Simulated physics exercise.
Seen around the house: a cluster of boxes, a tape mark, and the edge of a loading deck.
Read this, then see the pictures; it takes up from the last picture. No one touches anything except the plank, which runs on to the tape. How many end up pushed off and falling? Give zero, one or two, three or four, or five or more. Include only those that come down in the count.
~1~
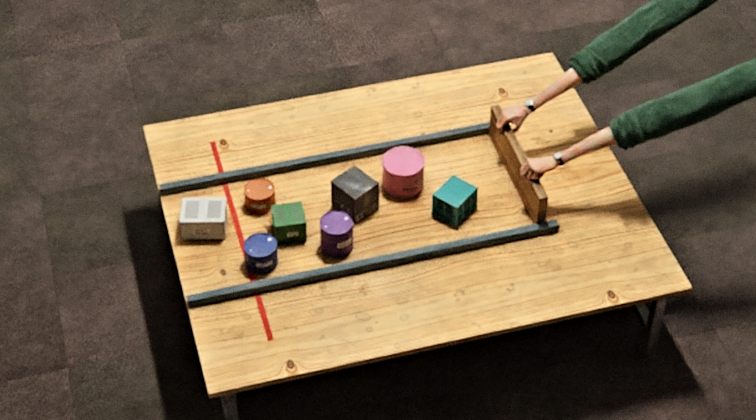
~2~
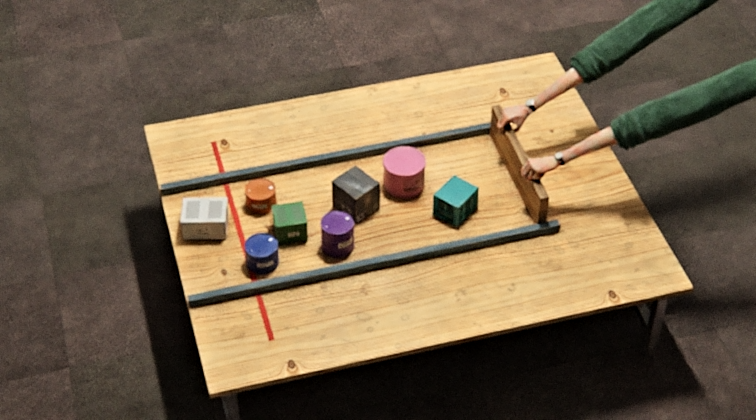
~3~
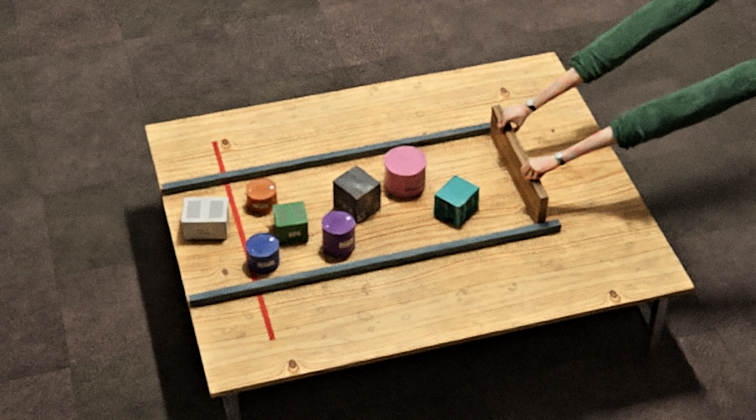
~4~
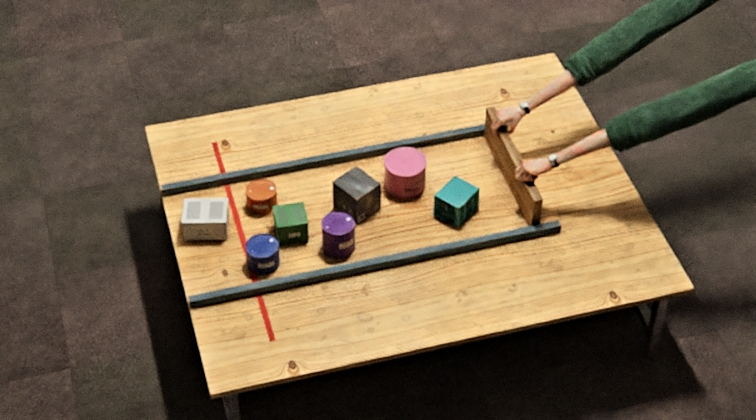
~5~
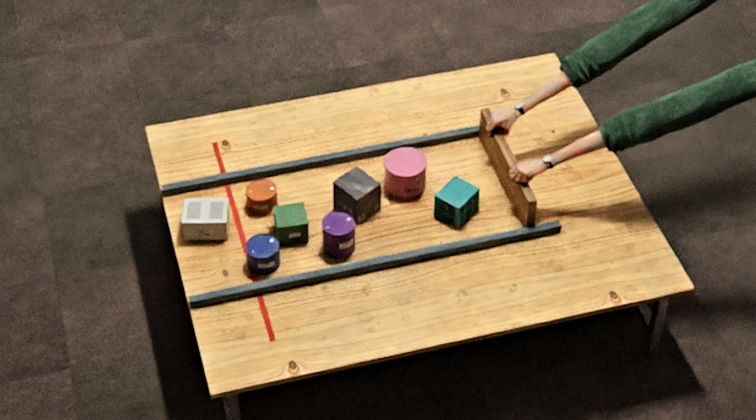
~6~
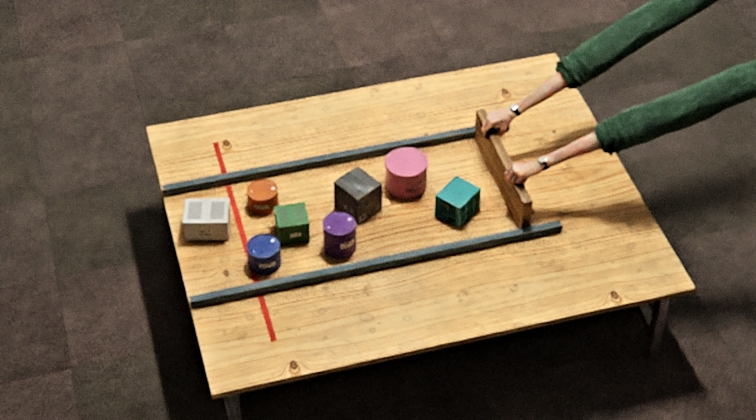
Just one, or two at most, falls.
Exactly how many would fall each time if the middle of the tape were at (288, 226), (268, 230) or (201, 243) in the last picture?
Going through them in order, you'd see 0, 0 and 5.
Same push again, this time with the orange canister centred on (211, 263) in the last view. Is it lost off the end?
Set there, the object goes off the end.
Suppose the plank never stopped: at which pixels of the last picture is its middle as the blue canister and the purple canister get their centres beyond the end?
I'd say about (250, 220) for the first one and about (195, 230) for the second.
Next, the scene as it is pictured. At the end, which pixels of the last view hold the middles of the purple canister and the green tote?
In the last picture the first middle sits at (218, 272) and the other at (181, 255).
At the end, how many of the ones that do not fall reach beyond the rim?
As for overhanging, the count is 2.
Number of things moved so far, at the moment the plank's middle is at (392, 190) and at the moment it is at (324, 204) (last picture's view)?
First 3, after that 7.
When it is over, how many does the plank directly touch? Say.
It is in contact with 2.
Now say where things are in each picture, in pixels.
White tote (204, 219); blue canister (261, 254); orange canister (260, 196); plank (517, 165); tape (240, 234), in the first frame.
Blue canister (262, 253); turquoise crate (456, 201), in the second frame.
Orange canister (262, 196); purple canister (339, 234), in the third frame.
White tote (206, 220); pink pail (405, 173), in the fourth frame.
Blue canister (263, 254); plank (507, 168), in the fifth frame.
White tote (207, 220); blue canister (264, 254); orange canister (263, 197); plank (502, 169); tape (243, 235), in the sixth frame.
A little later, none off yet; white tote at rest near (207, 220); blue canister at rest near (264, 254); orange canister at rest near (263, 197).
Next, none off yet; white tote at rest near (207, 220); blue canister shifted a little near (254, 263); orange canister moving near (259, 196).
When it is over, the number that fall off is one or two; down, blue canister and white tote.
